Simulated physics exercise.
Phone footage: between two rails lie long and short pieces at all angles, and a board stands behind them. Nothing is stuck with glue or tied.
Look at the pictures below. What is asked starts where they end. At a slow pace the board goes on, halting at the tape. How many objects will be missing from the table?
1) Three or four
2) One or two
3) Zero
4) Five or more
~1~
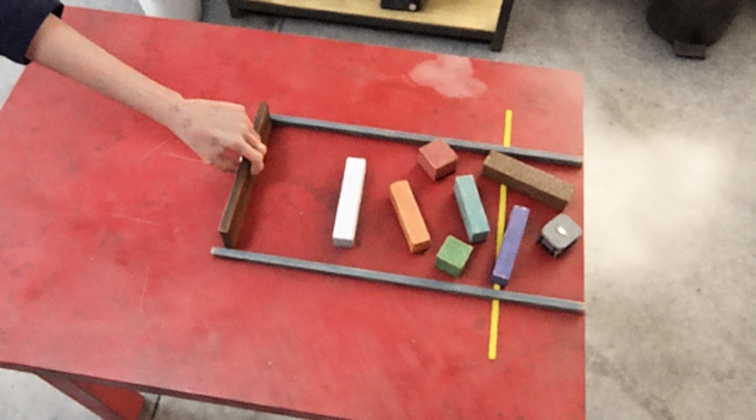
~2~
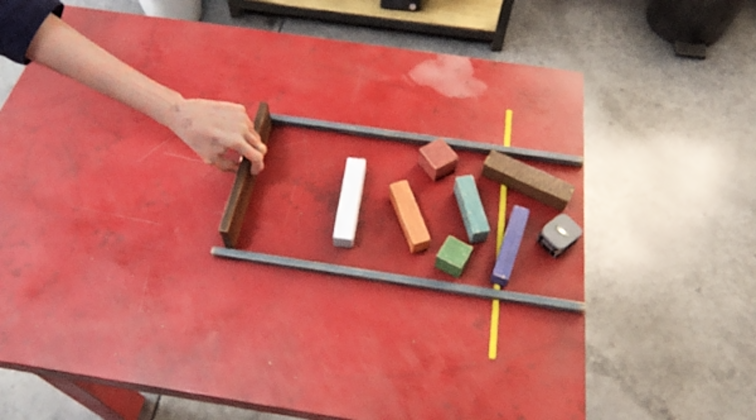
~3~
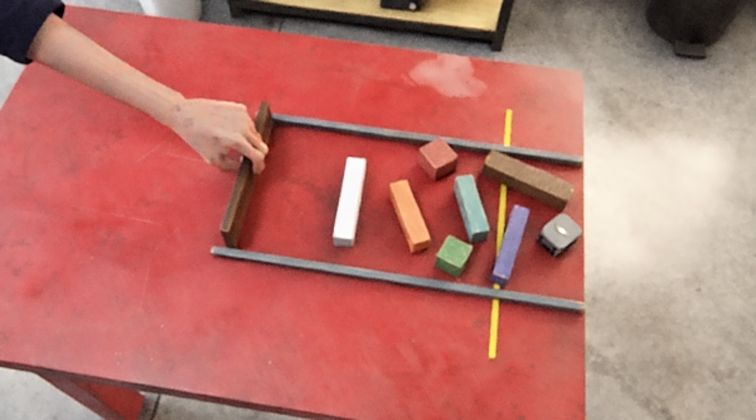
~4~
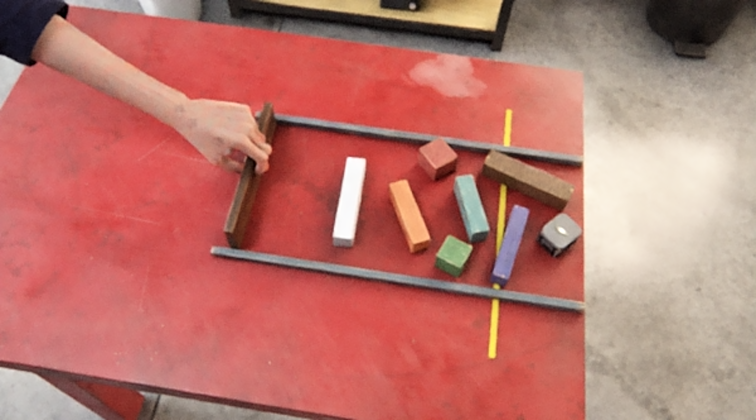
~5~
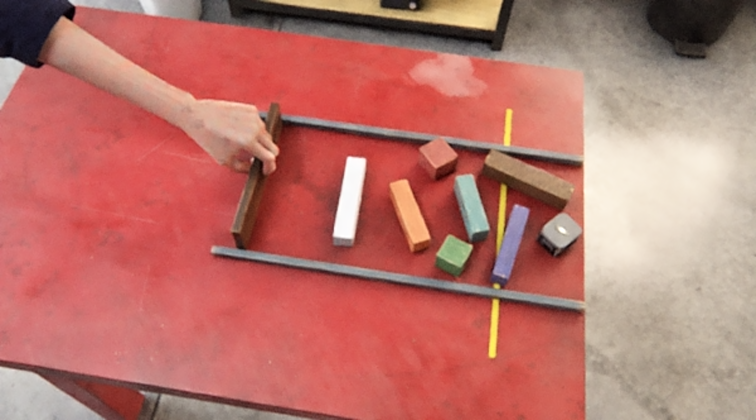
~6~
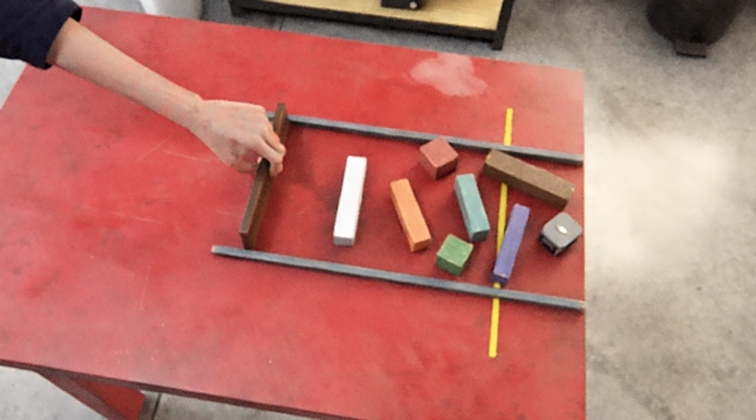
2.
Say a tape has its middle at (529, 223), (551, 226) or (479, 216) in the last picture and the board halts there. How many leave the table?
In order, the counts are 3, 4 and 0.
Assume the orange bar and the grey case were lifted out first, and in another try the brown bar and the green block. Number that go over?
The first try gives 0, the second gives 1.
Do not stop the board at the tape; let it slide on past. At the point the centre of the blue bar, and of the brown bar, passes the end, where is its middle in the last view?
The middle is at (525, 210) when it's the blue bar, and at (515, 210) when it's the brown bar.
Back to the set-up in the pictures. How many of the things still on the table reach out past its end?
Expected count: 1.
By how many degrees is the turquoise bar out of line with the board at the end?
About 0 degrees.
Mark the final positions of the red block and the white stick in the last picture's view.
The first near (522, 162), the second near (512, 224).
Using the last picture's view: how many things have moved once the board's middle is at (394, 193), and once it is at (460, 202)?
The counts are 2 and 7.
Soon after, none off yet; grey case at rest near (560, 235); brown bar at rest near (528, 179); blue bar at rest near (510, 244).
After that, none off yet; grey case at rest near (560, 235); brown bar displaced a little near (553, 185); blue bar displaced a little near (527, 248).
In the end, the number that fall off is one or two; gone, grey case.
